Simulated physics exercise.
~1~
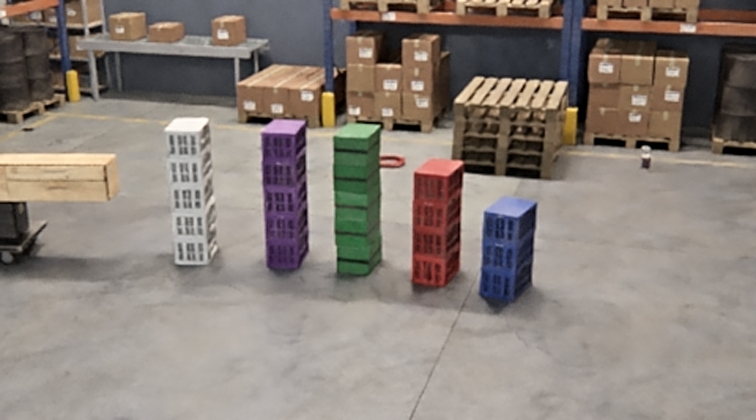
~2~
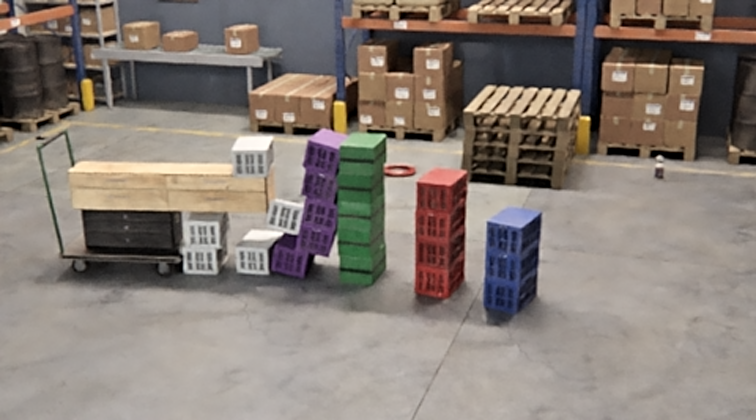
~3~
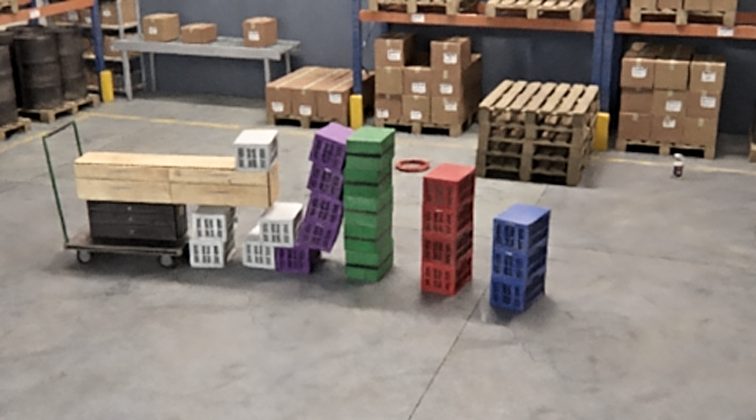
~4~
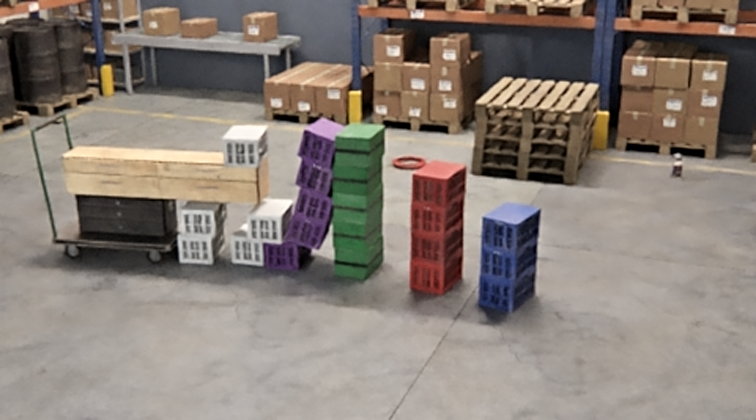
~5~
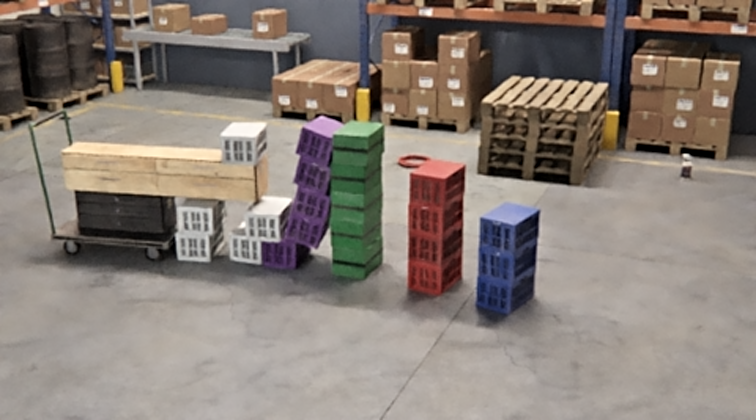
The footage shows a trolley carrying a long wooden case rolling right into a stack of white crates, breaking it up and pushing the purple stack over against the green one. The purple crates end leaning there, while the green, red and blue stacks remain standing.
